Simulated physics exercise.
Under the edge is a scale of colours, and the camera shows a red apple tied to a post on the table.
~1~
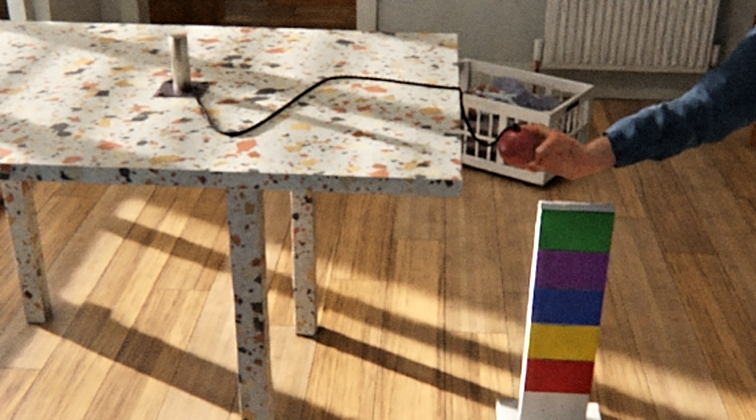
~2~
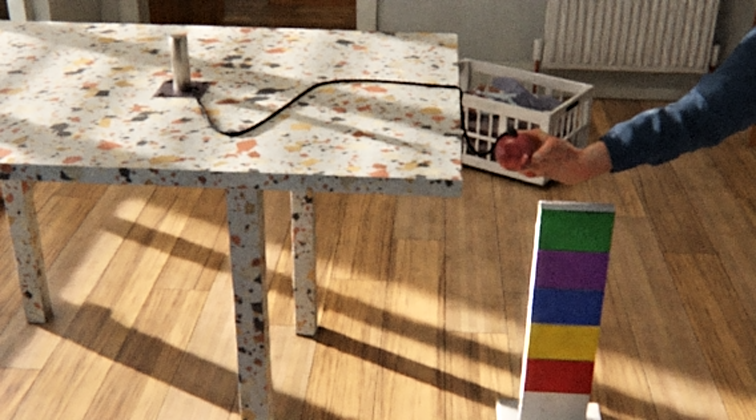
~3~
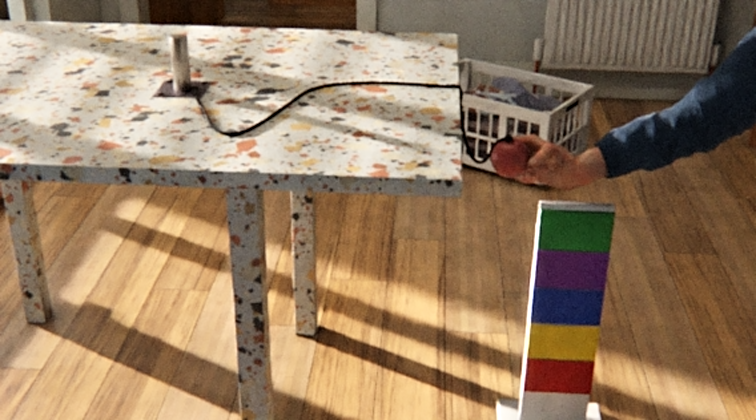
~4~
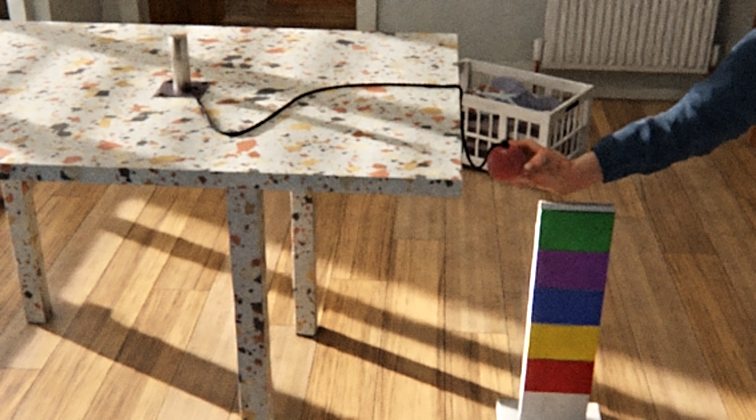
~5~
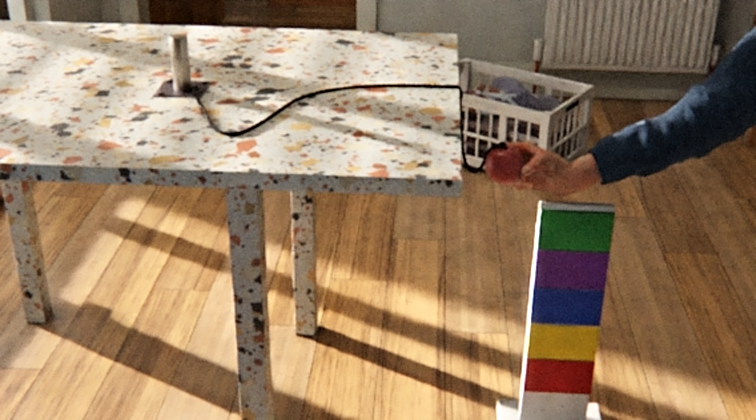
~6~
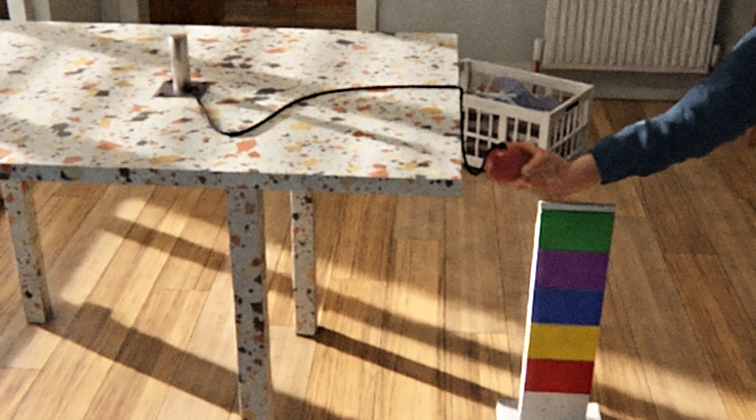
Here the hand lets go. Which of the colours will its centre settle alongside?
It settles alongside red.
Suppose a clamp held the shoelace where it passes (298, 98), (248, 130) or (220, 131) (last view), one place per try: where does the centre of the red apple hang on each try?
First try near (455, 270), second near (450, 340), third near (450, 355).
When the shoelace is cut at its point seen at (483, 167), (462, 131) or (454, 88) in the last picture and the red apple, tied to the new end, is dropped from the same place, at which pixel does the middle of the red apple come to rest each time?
Close to (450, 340) first, close to (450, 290) next, and close to (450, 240) last.
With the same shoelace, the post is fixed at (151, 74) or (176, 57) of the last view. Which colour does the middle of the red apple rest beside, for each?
Yellow; yellow.
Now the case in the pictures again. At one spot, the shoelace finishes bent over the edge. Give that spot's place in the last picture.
That spot is near (321, 94).
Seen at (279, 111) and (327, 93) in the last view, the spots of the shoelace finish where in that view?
(398, 102) and (461, 117), approximately.
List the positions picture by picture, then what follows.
The first picture shows red apple (518, 147); green (576, 232); purple (571, 271); blue (567, 308); yellow (563, 343); red (559, 377).
The second picture shows red apple (515, 152); shoelace through (201, 107) (248, 130) (301, 95) (376, 81) (461, 106).
The third picture shows red apple (511, 158).
The fourth picture shows red apple (507, 163); shoelace through (201, 107) (248, 130) (303, 95) (390, 84) (461, 120).
The fifth picture shows red apple (505, 165).
The sixth picture shows red apple (505, 165); shoelace through (201, 107) (248, 130) (310, 97) (399, 86) (461, 130).
A little later, apple near (467, 343); level with yellow.
Next, apple near (428, 376); level with red.
When it is over, apple near (444, 378); level with red. At red.
